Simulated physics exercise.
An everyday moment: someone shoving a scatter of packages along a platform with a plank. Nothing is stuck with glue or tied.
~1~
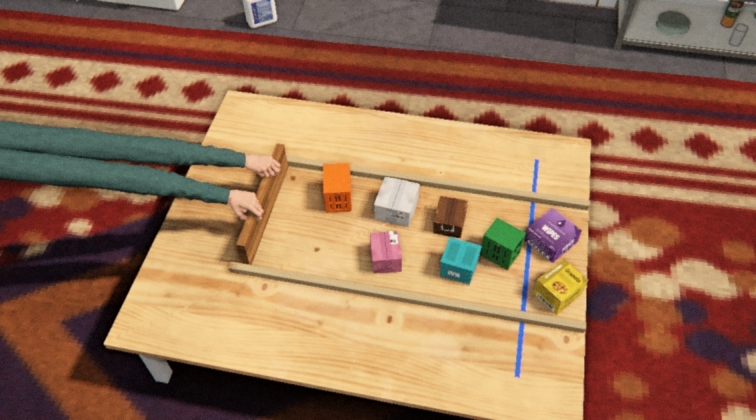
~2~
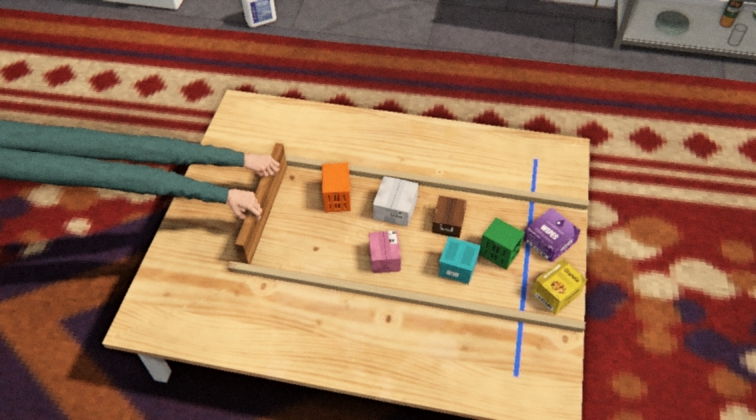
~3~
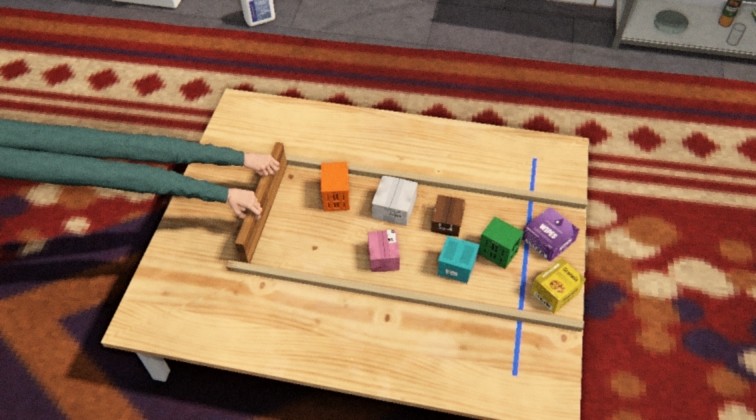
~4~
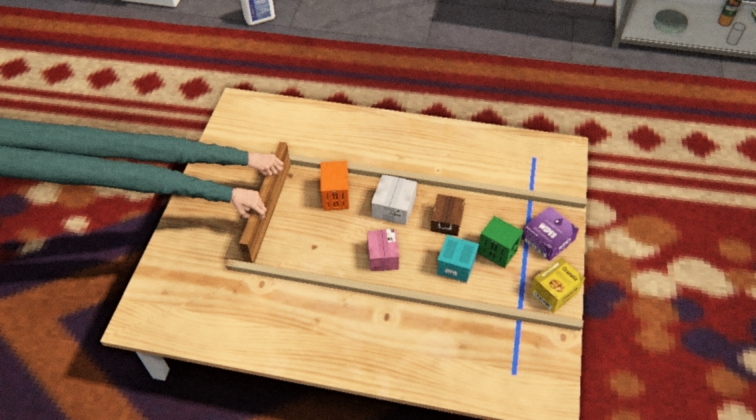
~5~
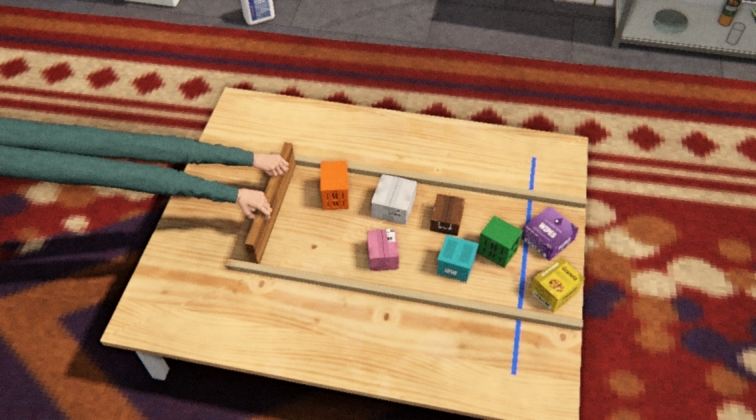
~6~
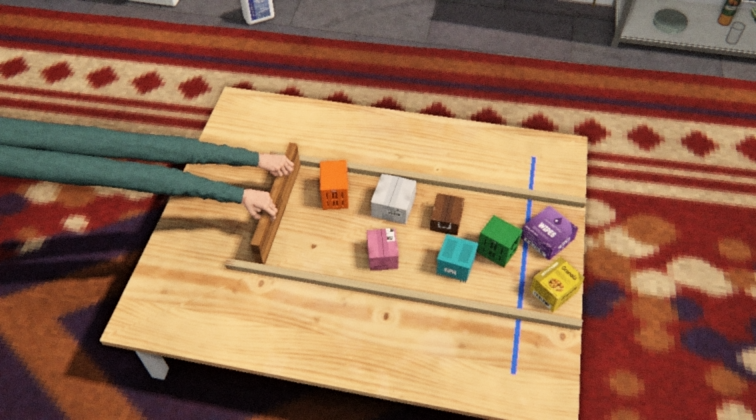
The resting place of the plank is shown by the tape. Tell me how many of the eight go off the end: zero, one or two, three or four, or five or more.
It is going to spill three or four of them.
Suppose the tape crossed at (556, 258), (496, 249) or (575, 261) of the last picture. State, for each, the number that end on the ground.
Try by try, 6, 1 and 8.
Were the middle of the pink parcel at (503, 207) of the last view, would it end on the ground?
In that case it leaves the top.
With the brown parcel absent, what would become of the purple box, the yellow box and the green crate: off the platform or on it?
Result - purple box: Drops; yellow box: Drops; green crate: Drops.
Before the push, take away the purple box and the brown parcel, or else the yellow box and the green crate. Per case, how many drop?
Try one: 2; try two: 2.
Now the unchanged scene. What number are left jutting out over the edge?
That comes to 2 of them.
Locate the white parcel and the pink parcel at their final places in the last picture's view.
They end up close to (575, 227) and (538, 278).
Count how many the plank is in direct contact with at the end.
Total: 2.
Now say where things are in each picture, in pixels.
Yellow box (560, 287); purple box (552, 235); green crate (502, 244); plank (264, 203); tape (528, 256), in the first frame.
Purple box (551, 235); orange crate (337, 188), in the second frame.
Green crate (500, 243); turquoise tote (458, 260), in the third frame.
Yellow box (557, 285); brown parcel (448, 215), in the fourth frame.
Purple box (549, 233); plank (272, 202), in the fifth frame.
Yellow box (556, 284); purple box (549, 233); green crate (499, 241); plank (277, 202); tape (525, 253), in the sixth frame.
A little later, none off yet; yellow box at rest near (556, 284); purple box at rest near (549, 233); green crate at rest near (499, 241).
Next, none off yet; yellow box at rest near (556, 284); purple box shifted a little near (563, 234); green crate shifted about its own width near (517, 250).
When it is over, the number that fall off is three or four; down, brown parcel, green crate, purple box and yellow box.
